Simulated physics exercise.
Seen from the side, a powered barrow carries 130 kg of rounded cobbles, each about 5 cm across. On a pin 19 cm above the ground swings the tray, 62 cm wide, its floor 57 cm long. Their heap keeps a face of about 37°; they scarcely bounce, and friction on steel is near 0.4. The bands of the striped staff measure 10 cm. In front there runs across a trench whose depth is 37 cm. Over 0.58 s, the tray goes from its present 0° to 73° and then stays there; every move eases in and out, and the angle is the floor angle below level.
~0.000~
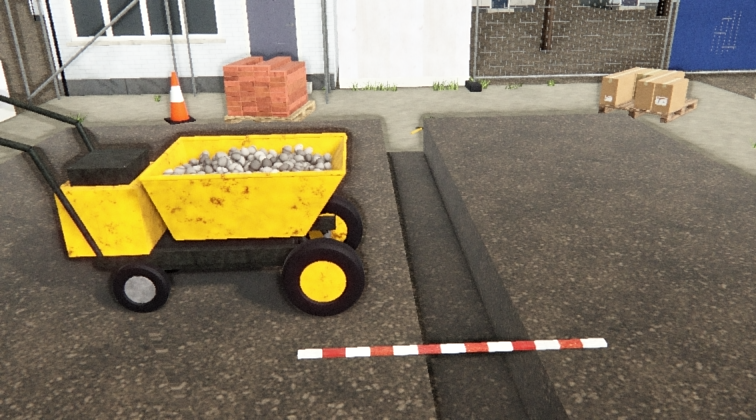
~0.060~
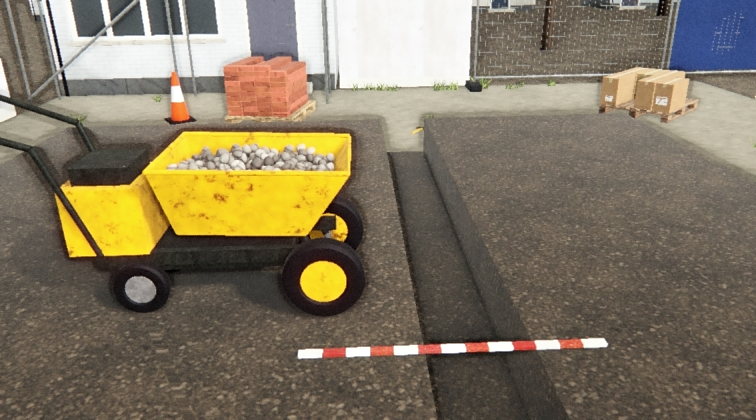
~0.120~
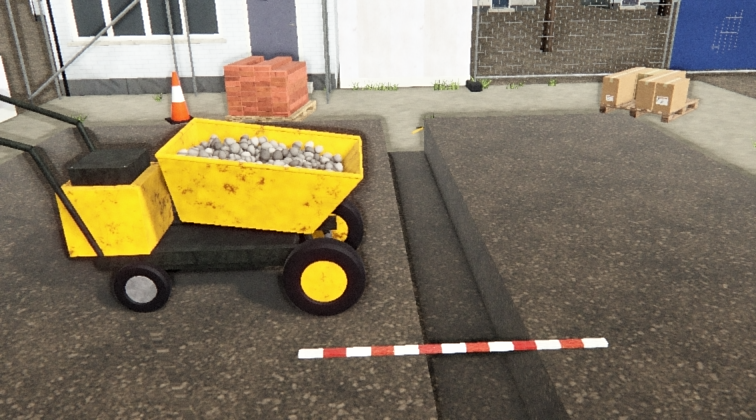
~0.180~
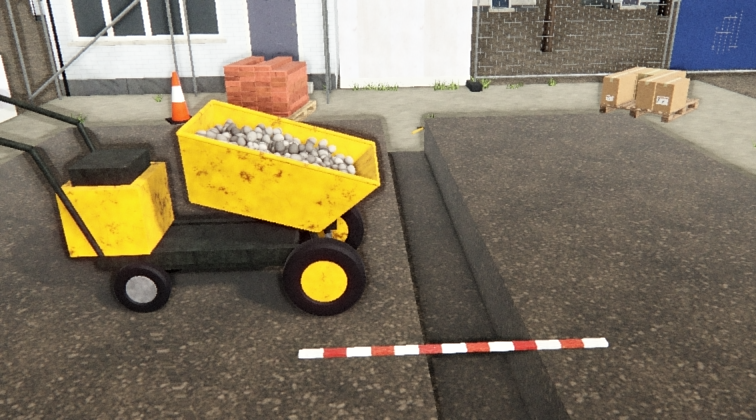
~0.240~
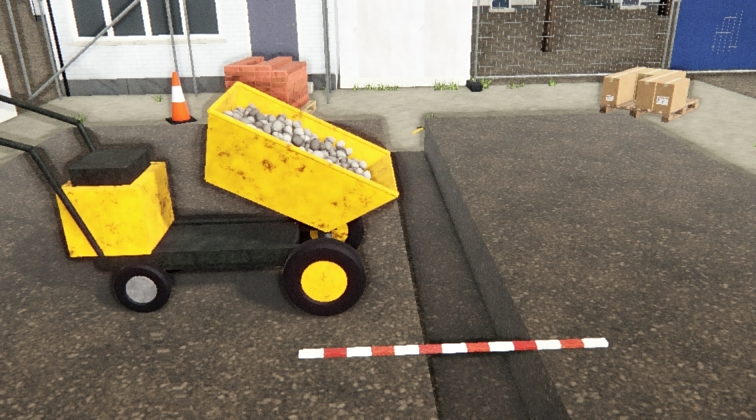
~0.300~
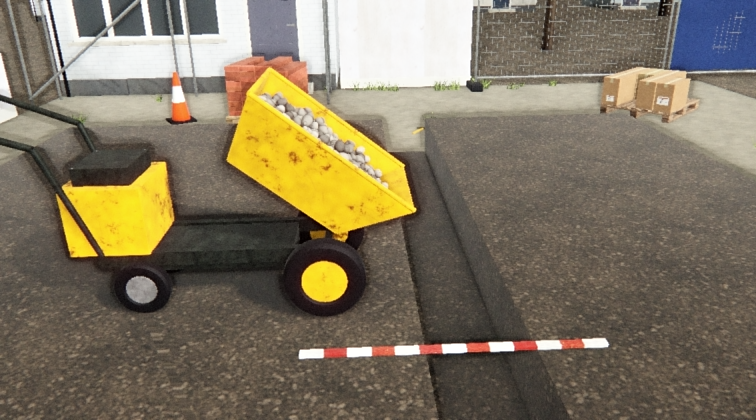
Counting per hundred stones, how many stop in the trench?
Some 67.
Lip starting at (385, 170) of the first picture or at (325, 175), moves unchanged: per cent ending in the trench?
35 %, then 85 %.
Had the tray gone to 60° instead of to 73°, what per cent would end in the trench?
Near 45 per cent then.
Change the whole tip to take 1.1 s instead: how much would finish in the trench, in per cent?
In that case some 90 per cent.
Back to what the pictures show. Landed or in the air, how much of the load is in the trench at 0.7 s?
Close to 30 per cent has got there by then.
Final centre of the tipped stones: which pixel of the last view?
The tipped stones centre close to (483, 325).
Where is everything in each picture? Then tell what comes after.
In the first picture, lip at (344, 173), floor tilted 0°, highest stones at (242, 160).
In the second picture, the tray is at 2°, its lip at (349, 174); the top of the load is at (236, 157); the stones move at 0.5 m/s on average.
In the third picture, the tray is at 8°, its lip at (362, 177); the top of the load is at (226, 148); the stones move at 1.1 m/s on average.
In the fourth picture, the tray is at 17°, its lip at (379, 184); the top of the load is at (239, 133); the stones move at 1.4 m/s on average.
In the fifth picture, the tray is at 27°, its lip at (397, 195); the top of the load is at (249, 116); the stones move at 1.7 m/s on average.
In the sixth picture, the tray is at 38°, its lip at (414, 211); the top of the load is at (271, 104); the stones move at 1.8 m/s on average.
After 0.4 s the floor is at 61°; 100 % in the tray; the foremost stones are at (416, 222).
After 0.7 s the floor is at 73°; 71 % in the tray, 29 % in the trench; the foremost stones are at (508, 277).
After 1.0 s the floor is at 73°; 15 % in the tray, 52 % in the trench, 33 % past the trench; the foremost stones are at (680, 281).
After 3.0 s the floor is at 73°; 0 % in the tray, 67 % in the trench, 33 % past the trench; the foremost stones are past the picture's edge.
